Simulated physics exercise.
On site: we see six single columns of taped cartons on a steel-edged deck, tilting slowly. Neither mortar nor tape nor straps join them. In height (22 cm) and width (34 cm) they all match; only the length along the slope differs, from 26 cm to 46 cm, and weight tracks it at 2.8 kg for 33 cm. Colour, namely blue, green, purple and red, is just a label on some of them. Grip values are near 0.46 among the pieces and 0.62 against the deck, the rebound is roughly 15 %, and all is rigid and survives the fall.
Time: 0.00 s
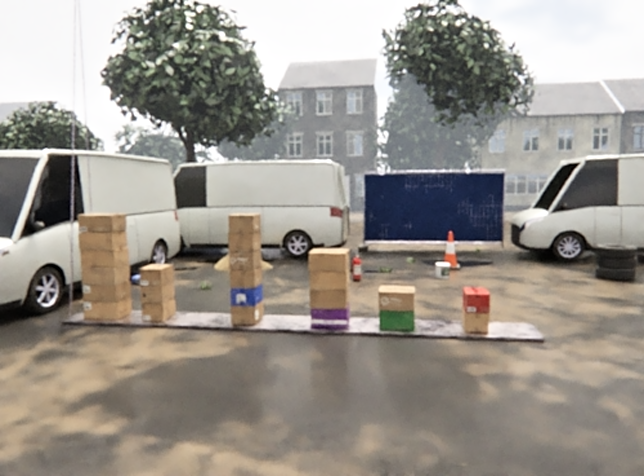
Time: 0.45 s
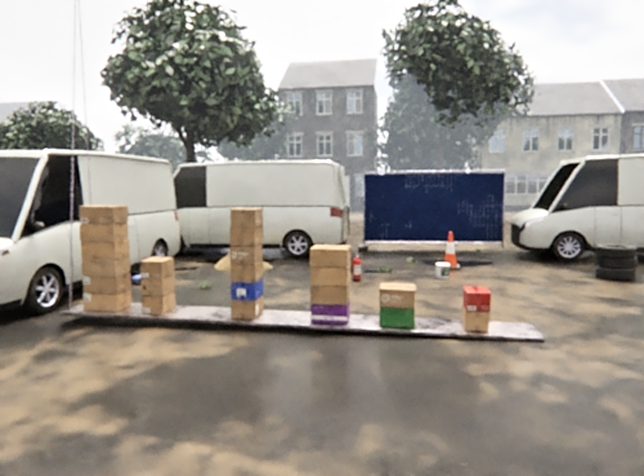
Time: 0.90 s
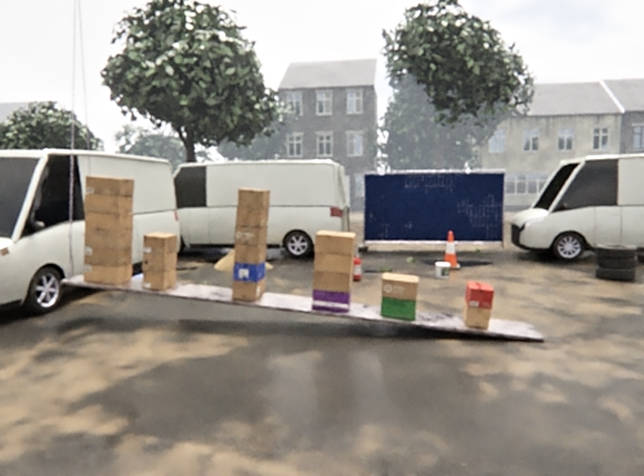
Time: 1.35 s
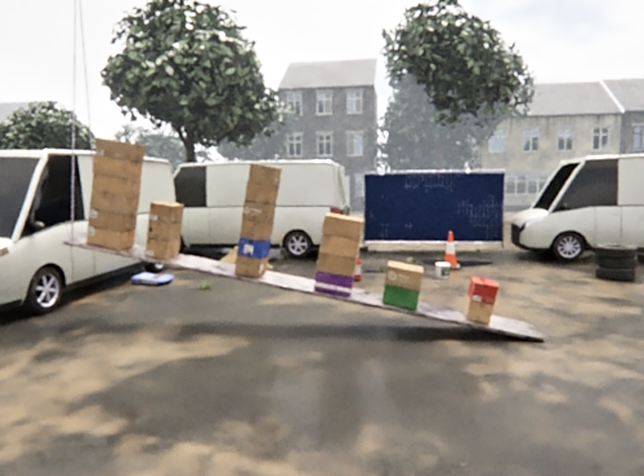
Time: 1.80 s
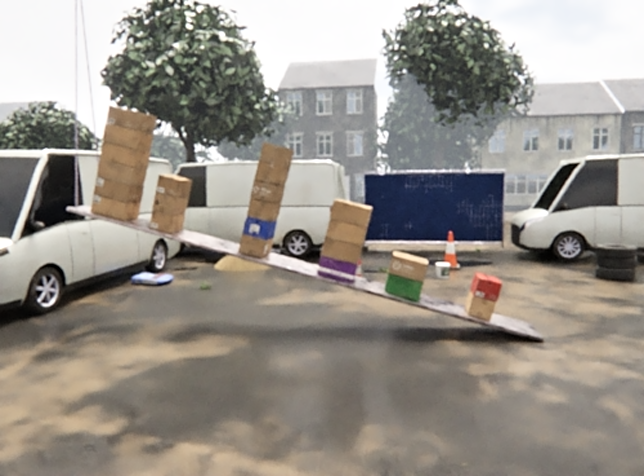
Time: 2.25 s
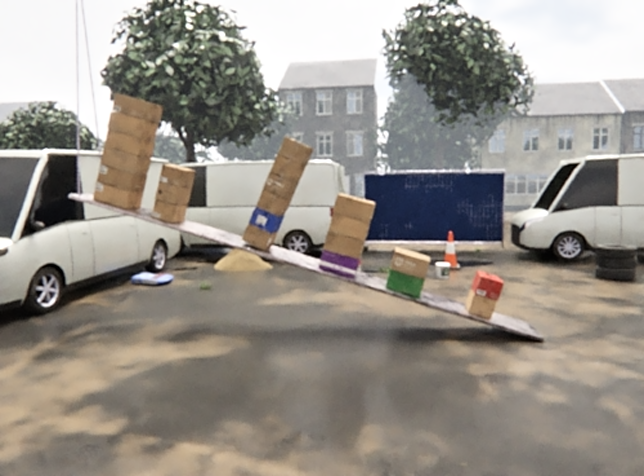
A long deck carrying six columns of taped brown cartons, with blue, purple, green and red ones among them, lies on the wet ground of a yard, seen from the front by a still camera. Parked white vans, a dark blue board, an orange cone, trees and houses stand behind. The deck's left end rises steadily beside thin lines, its right end stays low, and the blue-banded column leans further rightward than the others.
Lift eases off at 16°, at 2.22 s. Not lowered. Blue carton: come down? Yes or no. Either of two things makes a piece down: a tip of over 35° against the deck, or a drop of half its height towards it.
Yes.
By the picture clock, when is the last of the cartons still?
At around 5.0 s.
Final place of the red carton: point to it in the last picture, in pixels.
At about (569, 326).
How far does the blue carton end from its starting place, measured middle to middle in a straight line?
Close to 90 cm, in a straight line.
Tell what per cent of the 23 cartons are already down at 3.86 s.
45 per cent.
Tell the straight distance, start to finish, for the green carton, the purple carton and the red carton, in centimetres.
Here green ends up 40 centimetres away, purple 70 centimetres and red 100 centimetres.
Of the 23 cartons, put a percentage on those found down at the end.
Close to 45 per cent of them.
After 2.62 s, slope 16°; 6 of the 23 cartons down; blue carton leaning 37°.
After 3.12 s, slope 16°; 6 of the 23 cartons down; blue carton on its side.
After 3.86 s, slope 16°; 10 of the 23 cartons down; blue carton on its side; red carton on its side.
At rest (5.3 s), slope 16°; 10 of the 23 cartons down; blue carton on its side; red carton upside down; green carton shifted 7 cm. As the last picture would show them, middles, blue carton near (302, 246), red carton near (569, 326).
